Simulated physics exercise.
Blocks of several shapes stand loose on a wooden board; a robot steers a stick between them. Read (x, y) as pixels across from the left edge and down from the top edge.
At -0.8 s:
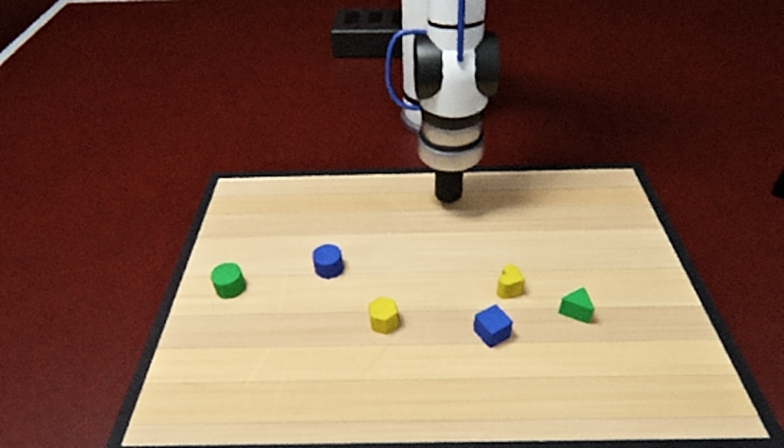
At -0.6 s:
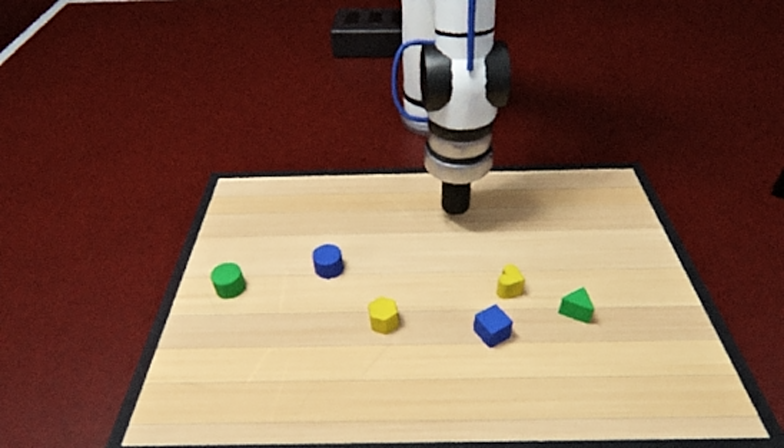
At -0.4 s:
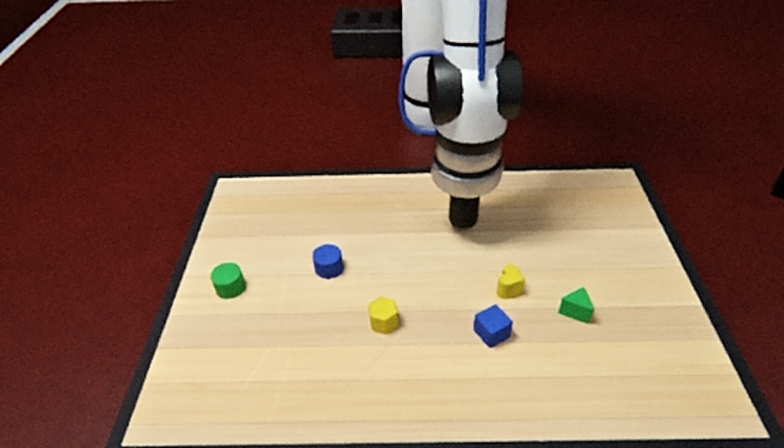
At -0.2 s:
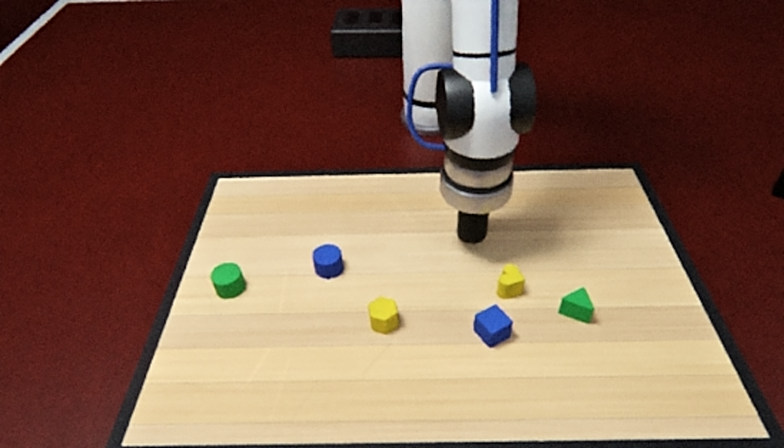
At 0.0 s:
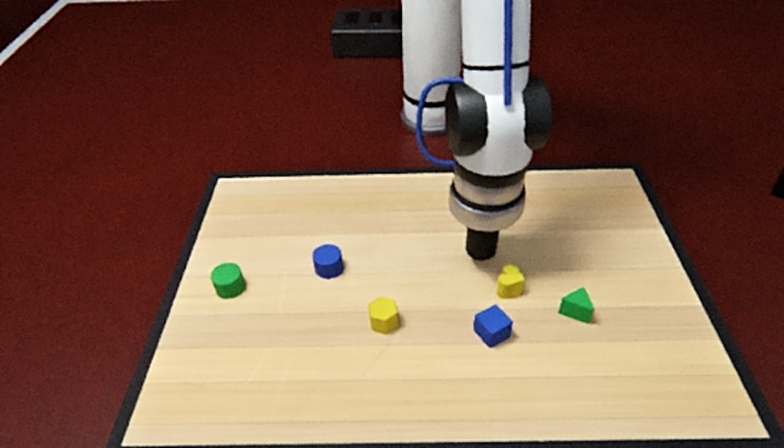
The clip opens on a wooden board with six small green, blue and yellow blocks spread across it, while a white robot arm holds a dark stick near the far edge. The arm moves the stick steadily nearer and slightly right, close to the yellow heart block, and the blocks stay still.
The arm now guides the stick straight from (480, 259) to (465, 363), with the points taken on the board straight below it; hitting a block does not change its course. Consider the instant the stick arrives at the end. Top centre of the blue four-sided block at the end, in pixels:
Its top middle: (504, 339).
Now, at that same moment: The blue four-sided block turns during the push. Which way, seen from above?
Seen from overhead, it turns anticlockwise.
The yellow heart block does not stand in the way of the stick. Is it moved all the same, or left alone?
By the last moment, the yellow heart block will still be in its place.
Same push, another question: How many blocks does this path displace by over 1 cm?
Put simply, one block is moved more than 1 cm.
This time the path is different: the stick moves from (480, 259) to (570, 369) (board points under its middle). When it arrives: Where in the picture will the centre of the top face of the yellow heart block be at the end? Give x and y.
Answer: (601, 373).
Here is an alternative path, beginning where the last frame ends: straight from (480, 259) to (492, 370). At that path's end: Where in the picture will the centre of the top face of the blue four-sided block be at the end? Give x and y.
It ends at (504, 387).
On the path given first. One third of the way, stick at (478, 282); nothing pushed yet.
Two thirds of the way, stick at (474, 317); blue four-sided block at (499, 331), turned 25° anticlockwise.
At the end, stick at (466, 354); blue four-sided block at (504, 339), turned 40° anticlockwise; yellow heart block still.
